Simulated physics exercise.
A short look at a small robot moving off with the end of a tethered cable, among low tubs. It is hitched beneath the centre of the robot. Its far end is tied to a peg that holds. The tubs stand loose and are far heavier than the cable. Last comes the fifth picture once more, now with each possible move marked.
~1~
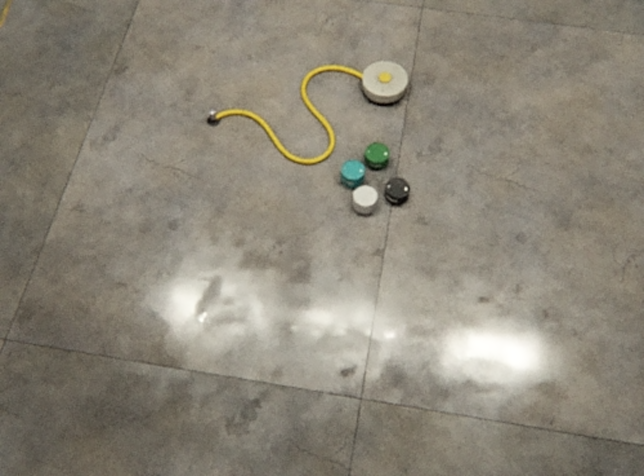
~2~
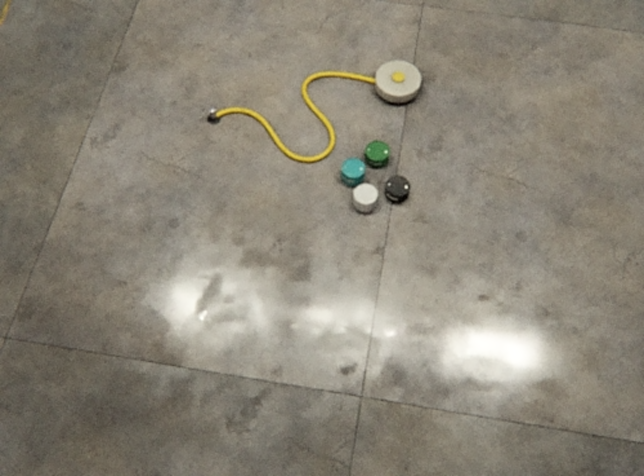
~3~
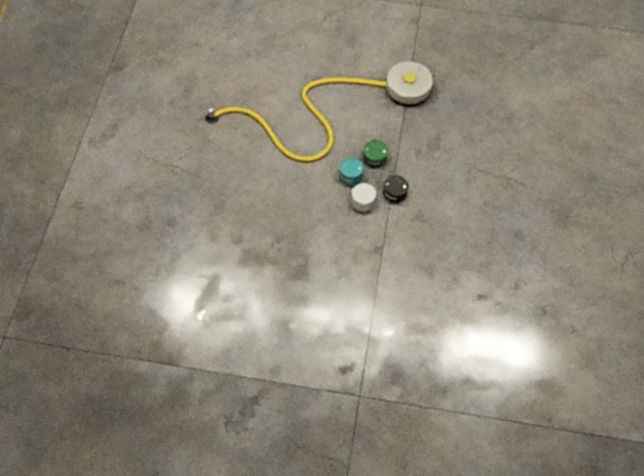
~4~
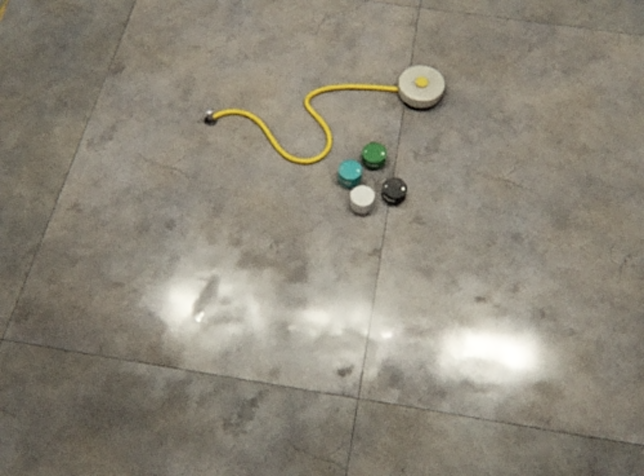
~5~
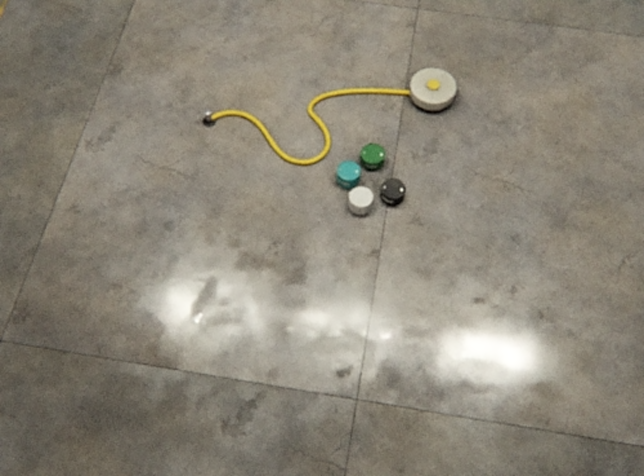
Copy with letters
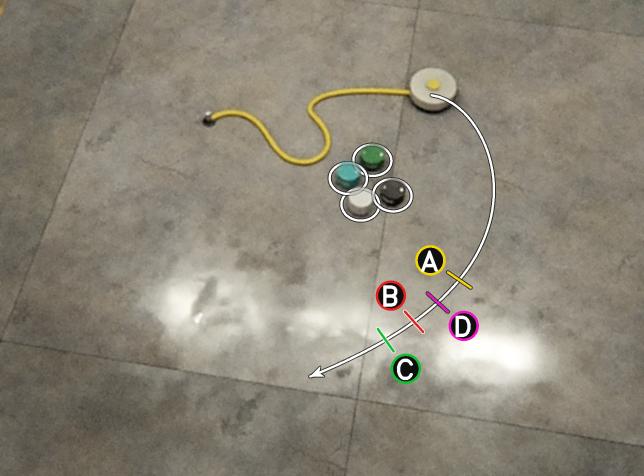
A round pale robot gliding slowly right across a grey floor, drawing out a curved yellow cable behind it above four small tubs.
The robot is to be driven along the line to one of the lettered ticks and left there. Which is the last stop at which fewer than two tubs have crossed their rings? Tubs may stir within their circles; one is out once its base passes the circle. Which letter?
No farther than D.
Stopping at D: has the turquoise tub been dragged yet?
No.
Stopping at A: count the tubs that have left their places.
The count is none.
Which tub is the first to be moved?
The green tub.
On the marked copy, A at (459, 280); B at (414, 322); C at (386, 340); D at (438, 303); the route from (432, 95) via (479, 251) to (310, 377).
Taking D. A third of the way, robot (490, 150).
Two thirds of the way, robot (486, 233).
When it is over, robot (439, 299); green tub (370, 160); none over the rings.
As for the rest, A is within the limit but short; B has three over the rings; C has four over the rings.
